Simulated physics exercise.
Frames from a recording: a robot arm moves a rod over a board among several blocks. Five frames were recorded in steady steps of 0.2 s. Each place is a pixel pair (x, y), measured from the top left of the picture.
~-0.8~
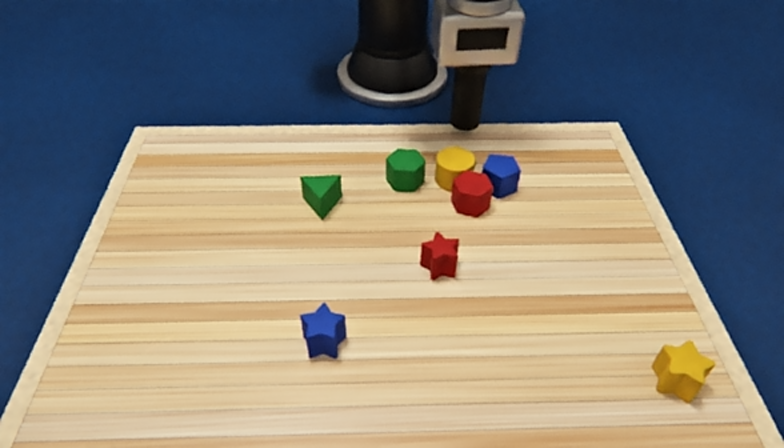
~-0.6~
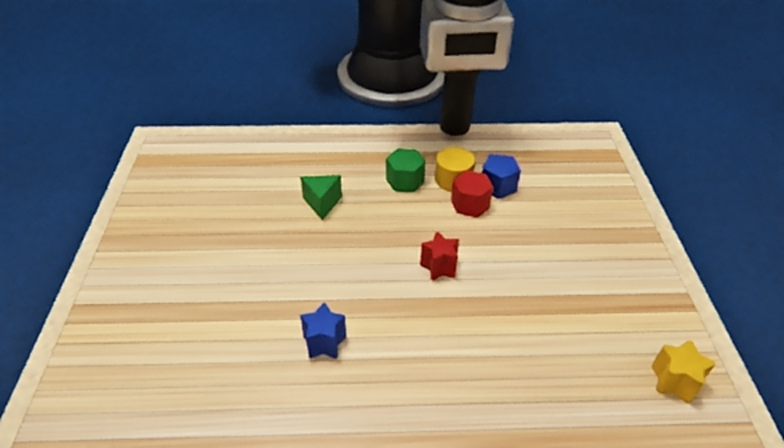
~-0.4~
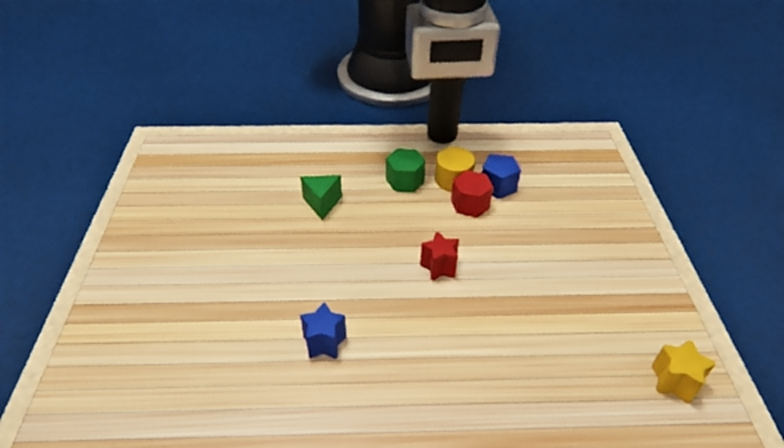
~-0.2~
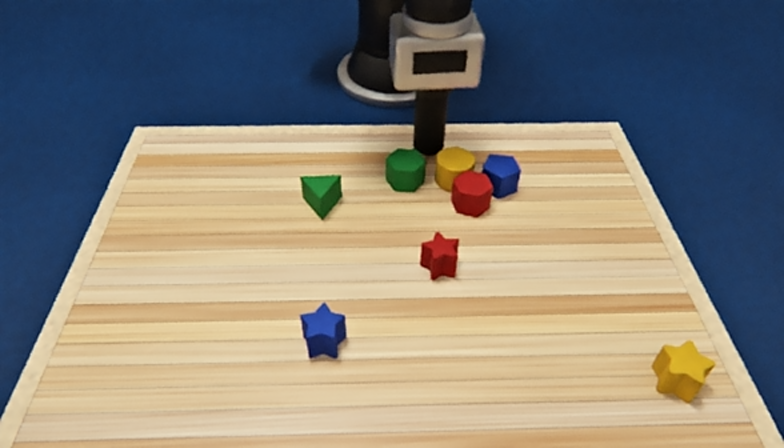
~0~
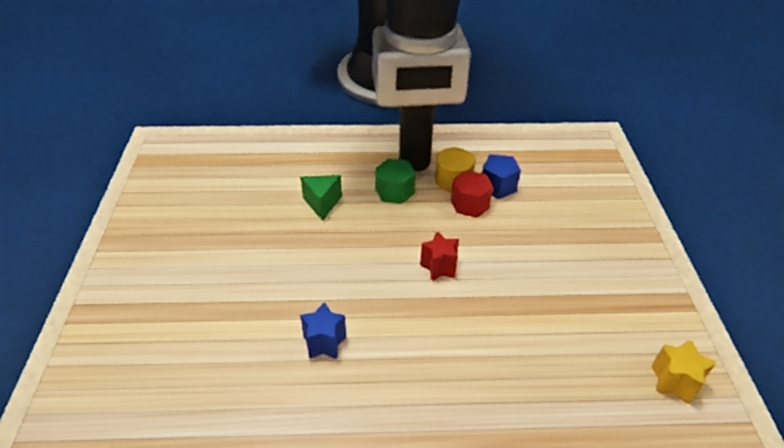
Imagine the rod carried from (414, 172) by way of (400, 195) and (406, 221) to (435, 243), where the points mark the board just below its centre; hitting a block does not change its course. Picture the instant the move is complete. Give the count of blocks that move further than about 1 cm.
I expect just one block to be moved by more than 1 cm.
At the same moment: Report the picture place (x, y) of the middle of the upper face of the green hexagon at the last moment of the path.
Pixel (365, 197).
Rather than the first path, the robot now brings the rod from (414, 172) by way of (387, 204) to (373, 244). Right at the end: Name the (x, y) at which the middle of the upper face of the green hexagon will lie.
The green hexagon ends near (335, 214).
What follows on the original path. One third of the way, rod at (400, 185); green hexagon at (373, 190), turned 30° clockwise.
Two thirds of the way, rod at (408, 212); green hexagon at (365, 197), turned 60° clockwise.
At the end, rod at (436, 233); green hexagon at (365, 197), turned 60° clockwise; red star-shaped block at (444, 249); yellow circle not moved.
